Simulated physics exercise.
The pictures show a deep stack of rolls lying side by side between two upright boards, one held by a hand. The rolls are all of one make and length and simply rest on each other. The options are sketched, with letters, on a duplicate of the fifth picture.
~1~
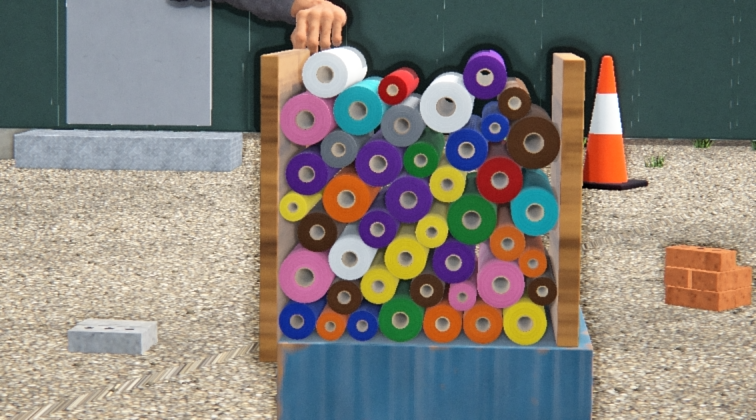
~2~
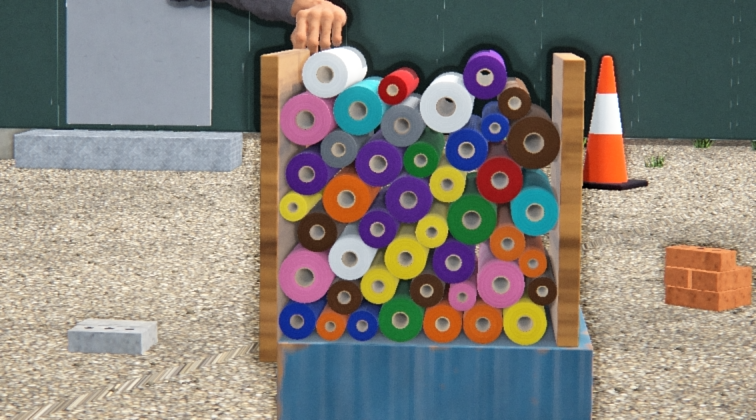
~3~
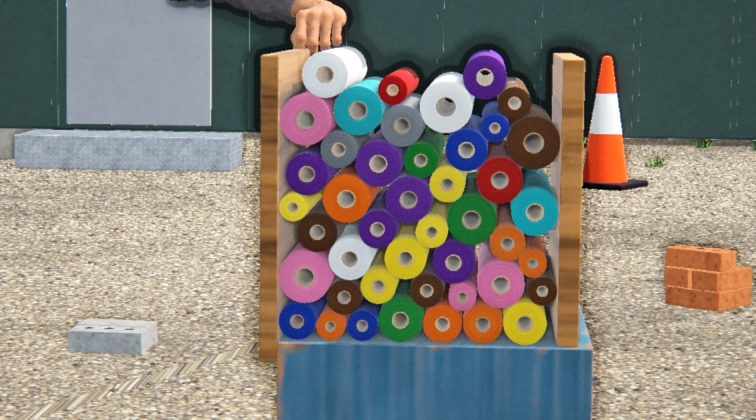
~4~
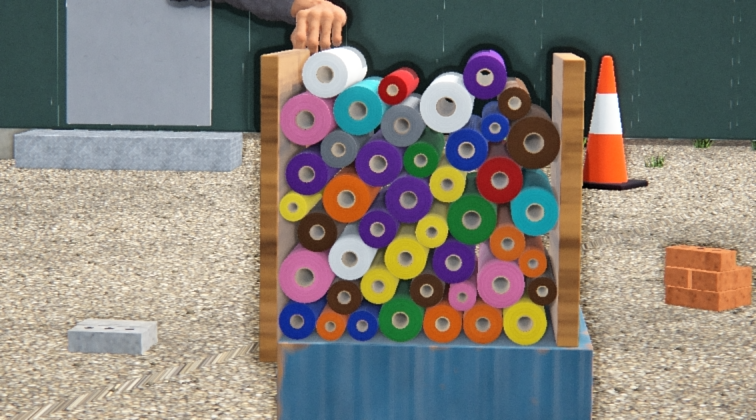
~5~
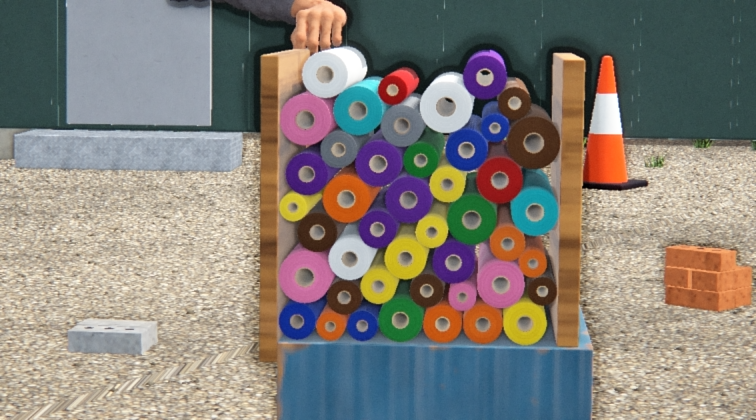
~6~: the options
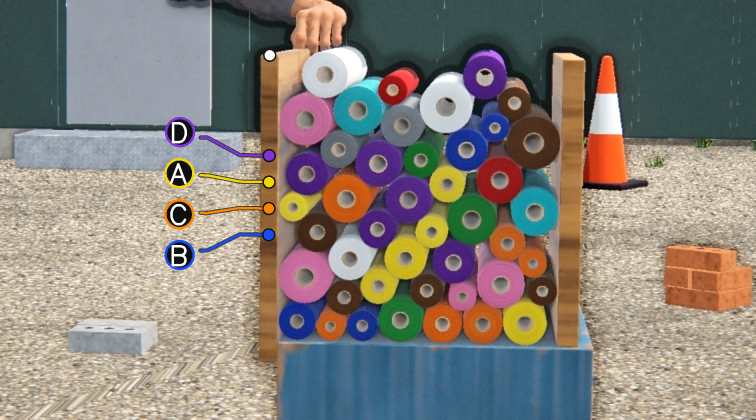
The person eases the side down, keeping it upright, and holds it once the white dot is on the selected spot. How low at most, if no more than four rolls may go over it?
Stop at C.
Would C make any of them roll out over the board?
Yes, at C.
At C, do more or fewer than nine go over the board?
It loses fewer than nine.
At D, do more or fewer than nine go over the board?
At D, fewer than nine.
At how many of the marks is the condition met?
Three of them.
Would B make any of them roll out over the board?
Yes.
On the marked copy, A at (269, 182); B at (269, 235); C at (269, 209); D at (269, 156); the white dot at (270, 55).
With C. Early on, top of the board (279, 123).
Further on, top of the board (279, 200).
At the end, top of the board (278, 208), two out over the board.
As for the rest, A two out over the board; B more than four out over the board; D none out over the board.
